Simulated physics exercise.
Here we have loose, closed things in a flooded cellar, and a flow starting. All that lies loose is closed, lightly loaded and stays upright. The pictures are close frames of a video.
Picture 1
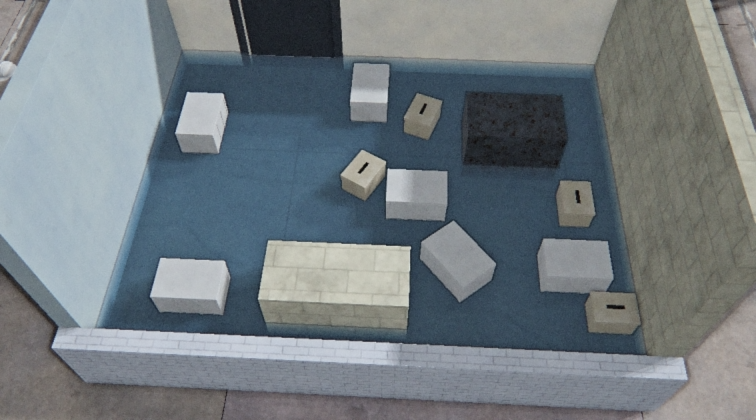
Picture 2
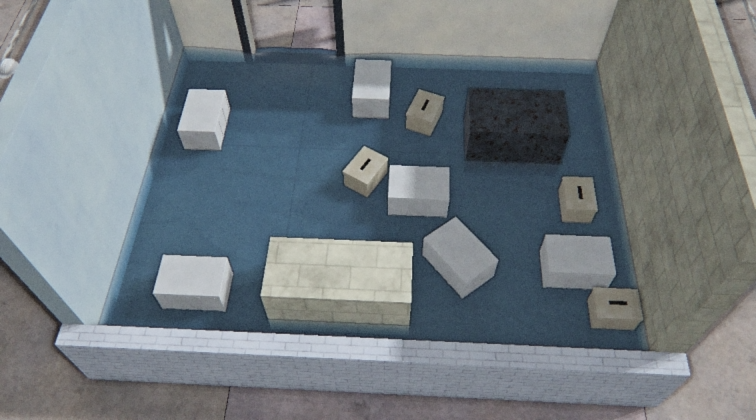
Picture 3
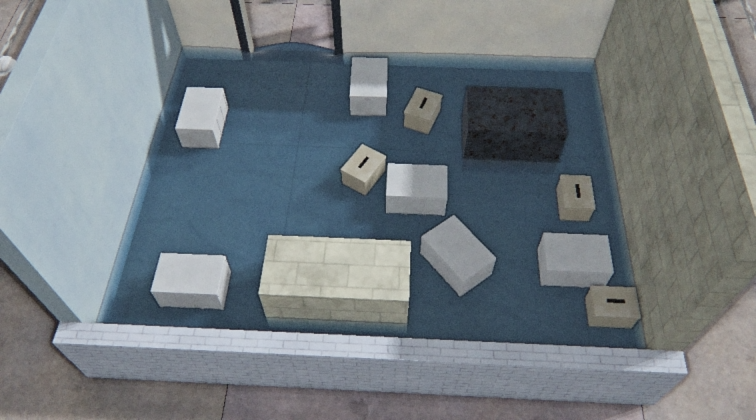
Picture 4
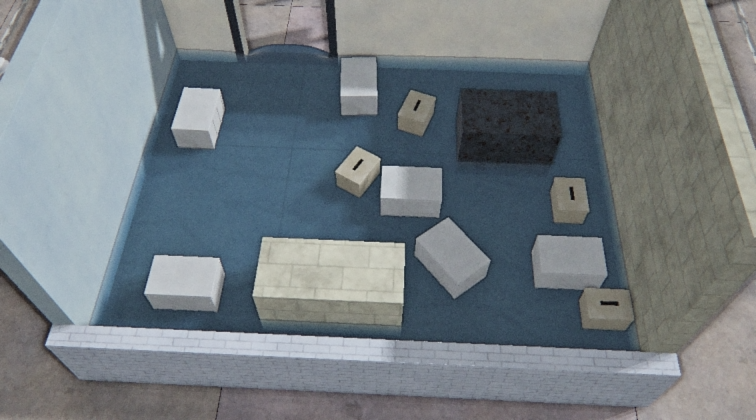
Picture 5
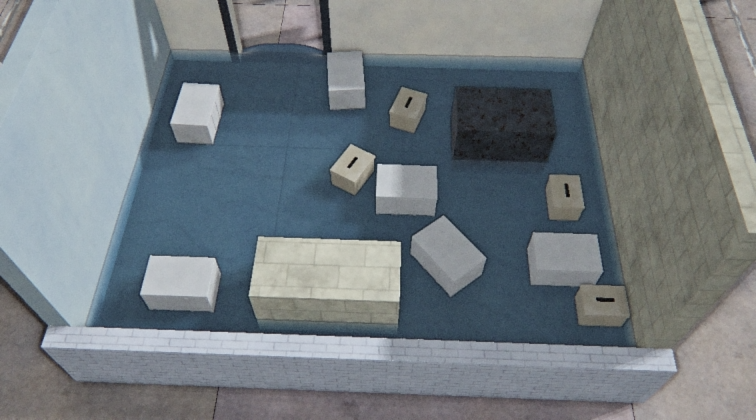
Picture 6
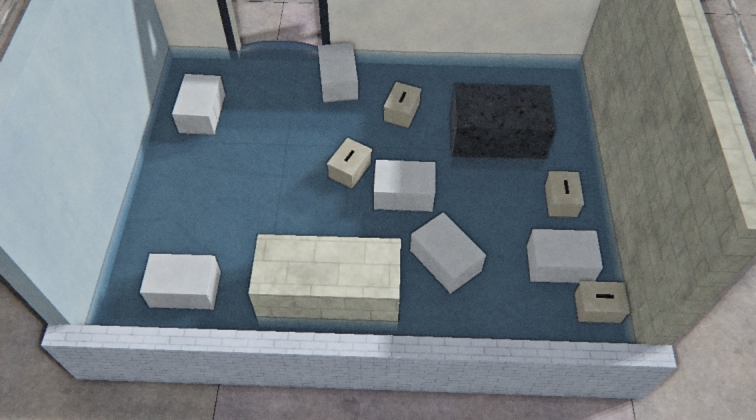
In this clip, a dark door at the back of a flooded, walled room opens, then a pale box near the back wall drifts left toward the doorway and turns slightly, while a few other boxes shift slightly toward the back.
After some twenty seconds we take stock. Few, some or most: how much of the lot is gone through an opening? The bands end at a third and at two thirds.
Share: From one to two thirds.
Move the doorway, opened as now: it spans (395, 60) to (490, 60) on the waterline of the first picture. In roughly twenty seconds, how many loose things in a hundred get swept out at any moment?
About 50 per cent.
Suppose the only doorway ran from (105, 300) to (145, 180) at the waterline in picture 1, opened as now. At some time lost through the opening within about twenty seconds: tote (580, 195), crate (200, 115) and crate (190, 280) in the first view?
One after the other: No, yes, through.
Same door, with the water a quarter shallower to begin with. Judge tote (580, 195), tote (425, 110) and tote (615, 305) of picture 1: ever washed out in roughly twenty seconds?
In turn: Stays, yes, left behind.
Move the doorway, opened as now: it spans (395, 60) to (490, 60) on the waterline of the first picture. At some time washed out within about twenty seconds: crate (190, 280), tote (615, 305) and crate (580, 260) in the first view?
One after the other: No, inside, inside.
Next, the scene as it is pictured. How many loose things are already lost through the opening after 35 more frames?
The number is 5.
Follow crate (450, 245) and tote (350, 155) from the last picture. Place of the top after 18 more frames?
Close to (378, 205) and (290, 81).
A moment on, 1 of 10 are out; 9 afloat.
Next, 3 of 10 are out; 7 afloat.
Later, 5 of 10 are out; 5 afloat.
In the end, 5 of 10 are out; 5 afloat.
